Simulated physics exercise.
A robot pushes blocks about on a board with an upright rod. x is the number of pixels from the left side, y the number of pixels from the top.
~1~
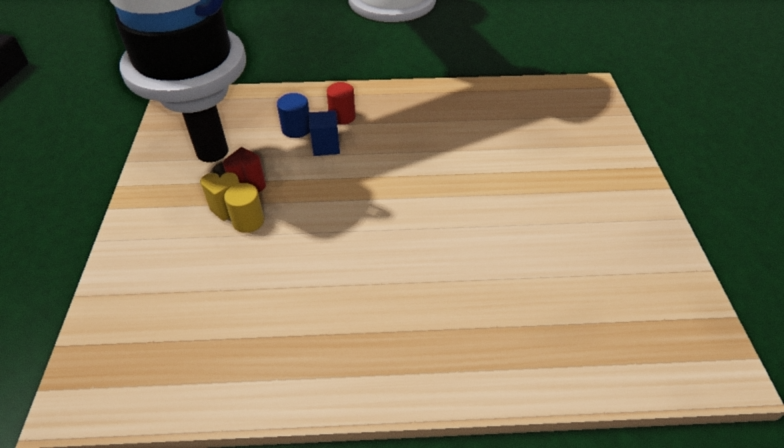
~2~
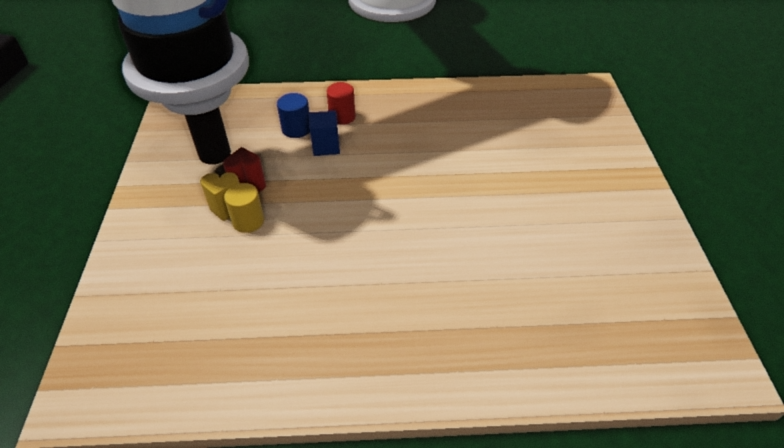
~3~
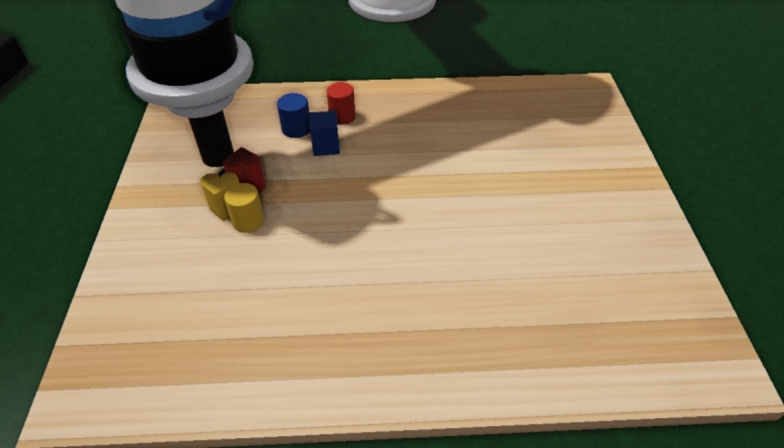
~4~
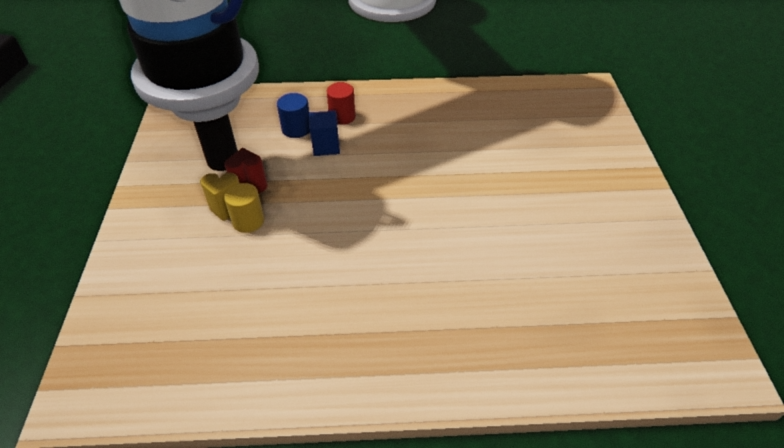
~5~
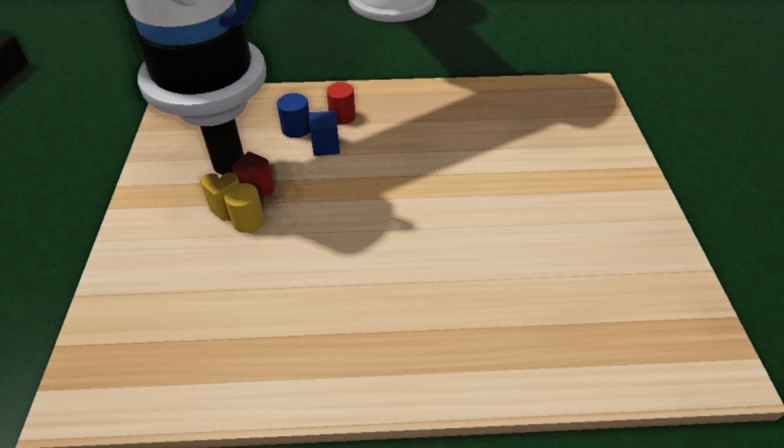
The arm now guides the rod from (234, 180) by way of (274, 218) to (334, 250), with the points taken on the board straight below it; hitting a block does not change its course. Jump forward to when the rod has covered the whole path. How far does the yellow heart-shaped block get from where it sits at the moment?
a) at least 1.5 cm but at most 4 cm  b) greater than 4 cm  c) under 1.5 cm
The one that fits is c, under 1.5 cm.
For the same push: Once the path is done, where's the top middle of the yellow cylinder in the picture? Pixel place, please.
I'd say the yellow cylinder ends with its top centre at (246, 214).
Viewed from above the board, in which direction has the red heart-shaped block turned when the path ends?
Viewed from overhead, the red heart-shaped block winds up turned anticlockwise.
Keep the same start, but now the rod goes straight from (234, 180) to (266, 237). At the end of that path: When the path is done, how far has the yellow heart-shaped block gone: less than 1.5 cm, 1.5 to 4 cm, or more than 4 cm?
The shift is from 1.5 to 4 cm.
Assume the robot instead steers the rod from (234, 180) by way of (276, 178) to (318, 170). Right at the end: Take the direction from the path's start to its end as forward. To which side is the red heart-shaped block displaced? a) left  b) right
The one that fits is b, right.
On the path given first. One third of the way, rod (256, 190); yellow heart-shaped block (220, 186), turned 50° clockwise; yellow cylinder (243, 203); red heart-shaped block (284, 181), turned 35° anticlockwise.
Two thirds of the way, rod (289, 216); yellow heart-shaped block (220, 186), turned 50° clockwise; yellow cylinder (246, 214); red heart-shaped block (316, 191), turned 70° anticlockwise.
At the end, rod (332, 235); yellow heart-shaped block (220, 186), turned 50° clockwise; yellow cylinder (246, 214); red heart-shaped block (325, 192), turned 100° anticlockwise.
